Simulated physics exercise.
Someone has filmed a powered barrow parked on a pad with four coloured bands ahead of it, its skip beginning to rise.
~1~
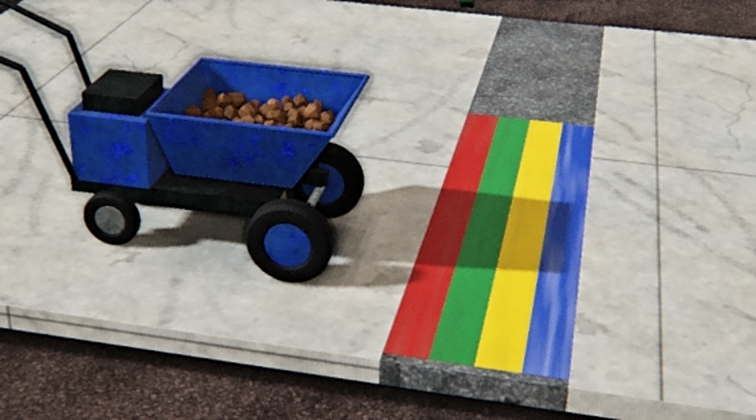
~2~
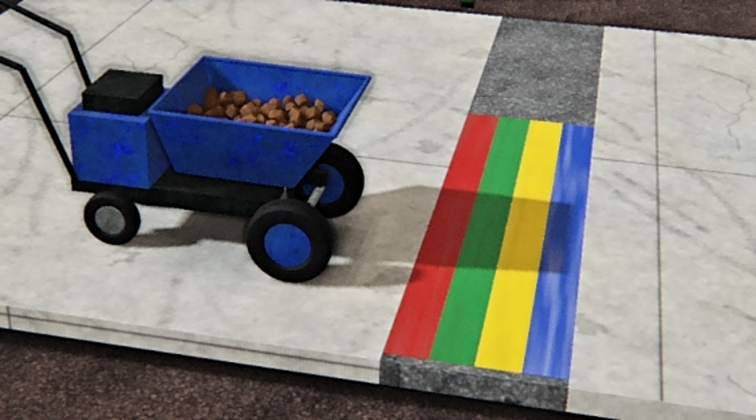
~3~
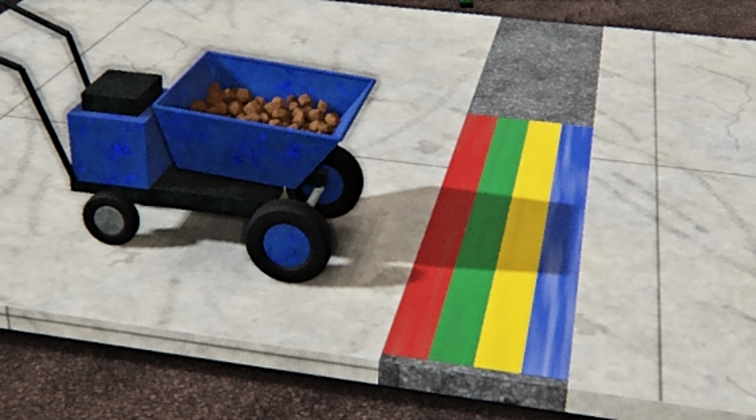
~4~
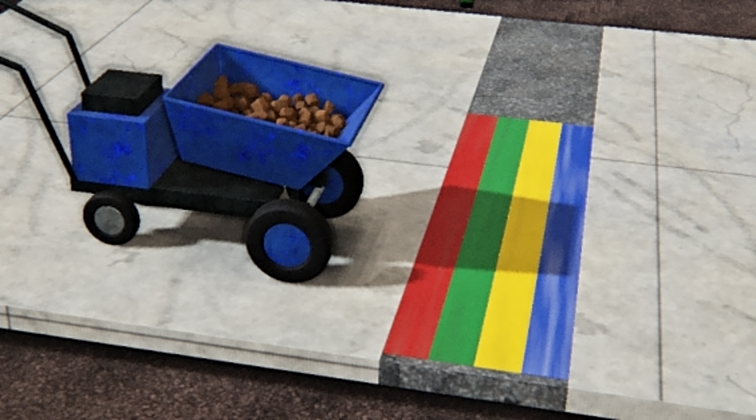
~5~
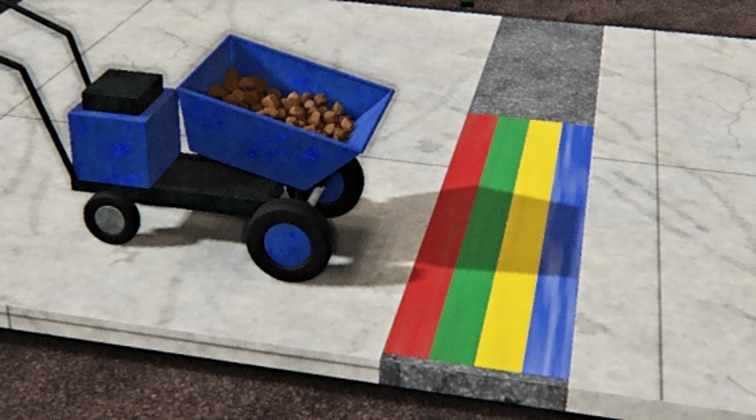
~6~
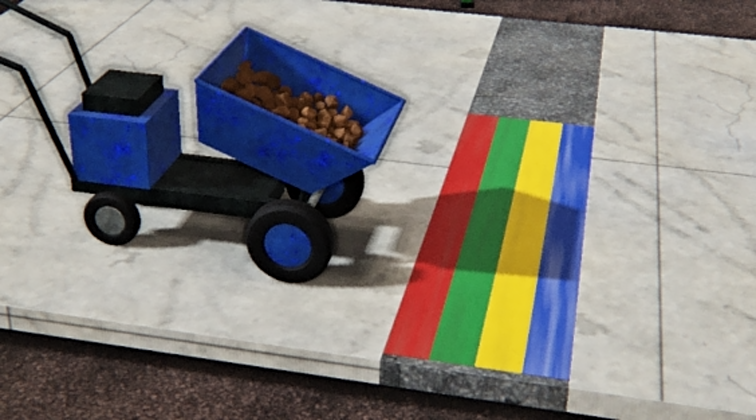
Blue powered barrow standing on a pale pad beside red, green, yellow and blue bands, its clod-filled skip gradually tilting toward the right.
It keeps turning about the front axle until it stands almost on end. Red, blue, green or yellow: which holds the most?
The green one gets the largest share.
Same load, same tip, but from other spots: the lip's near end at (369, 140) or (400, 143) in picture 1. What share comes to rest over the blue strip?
In turn 10 and 20 in a hundred.
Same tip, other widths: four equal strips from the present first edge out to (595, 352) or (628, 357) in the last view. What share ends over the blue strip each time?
Roughly 10 per cent, and 0 per cent.
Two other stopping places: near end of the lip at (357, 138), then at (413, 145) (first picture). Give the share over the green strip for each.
In turn 40 and 0 in a hundred.
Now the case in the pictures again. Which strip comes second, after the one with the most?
In second place: The red one.
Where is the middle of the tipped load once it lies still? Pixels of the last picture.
Near (474, 258).
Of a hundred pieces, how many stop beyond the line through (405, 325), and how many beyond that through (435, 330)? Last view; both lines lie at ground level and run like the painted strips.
About 80 and 60 per cent.
Soon after the last picture, skip tipped steeply; all in the skip.
A little later, skip tipped right over; nearly all in the skip; a small part over the red strip; a small part over the green strip.
Later still, skip tipped right over; about a third in the skip; a small part over the red strip; about a third over the green strip; a small part over the yellow strip; a small part over the blue strip.
At rest, skip tipped right over; about a quarter in the skip; about a quarter over the red strip; about a third over the green strip; a small part over the yellow strip; a small part over the blue strip.
